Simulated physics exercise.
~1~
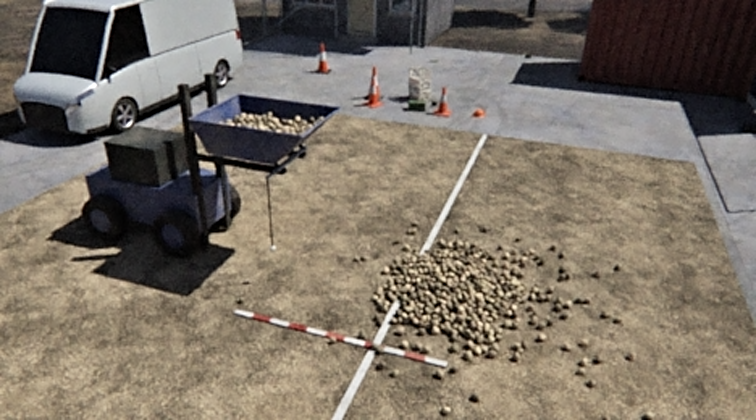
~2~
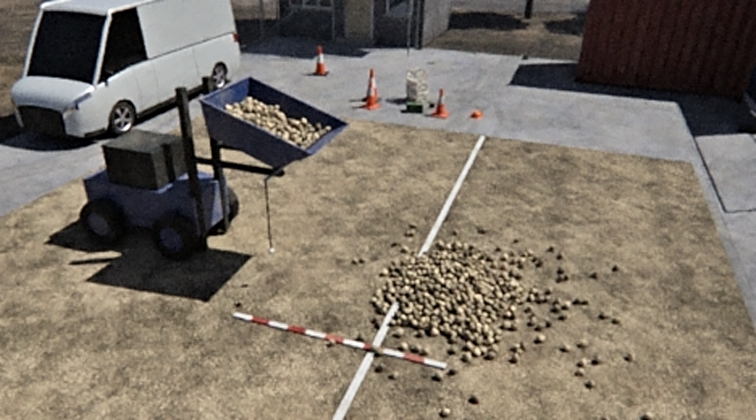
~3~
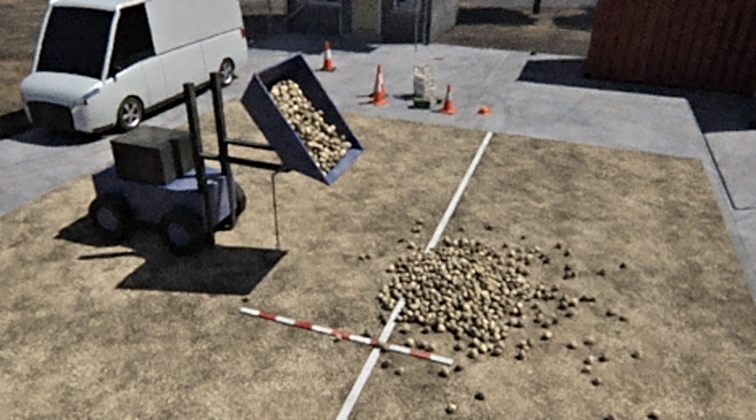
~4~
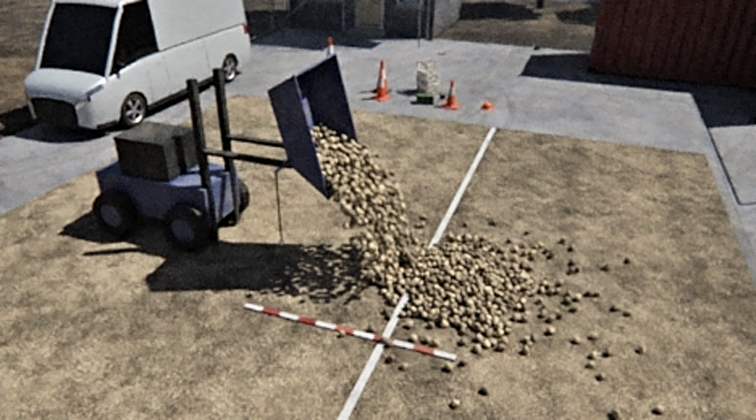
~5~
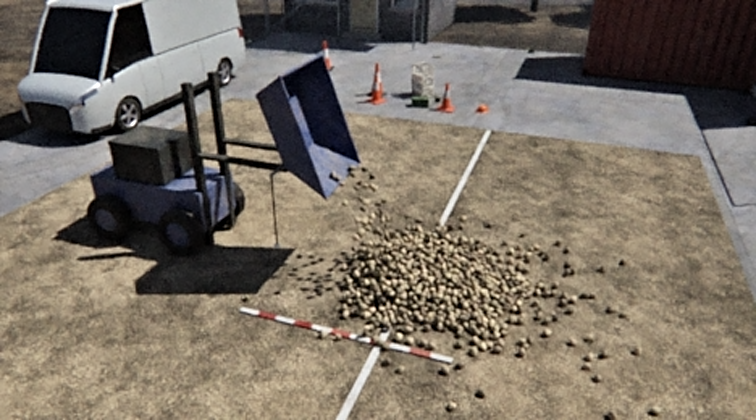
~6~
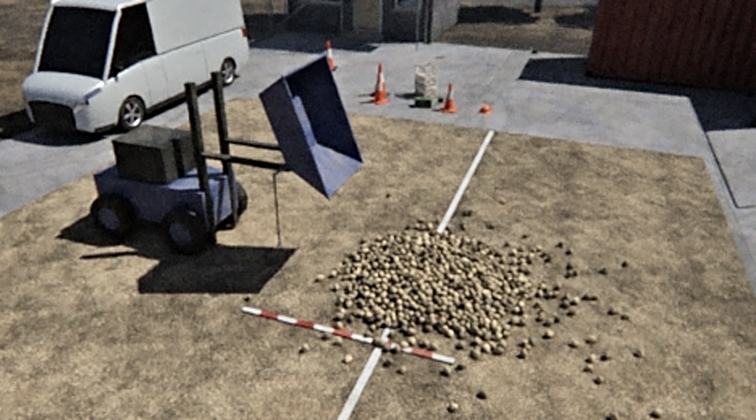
Blue skip on a small fork truck tipping forward, pouring round stones onto a loose heap across a white line, ending empty.
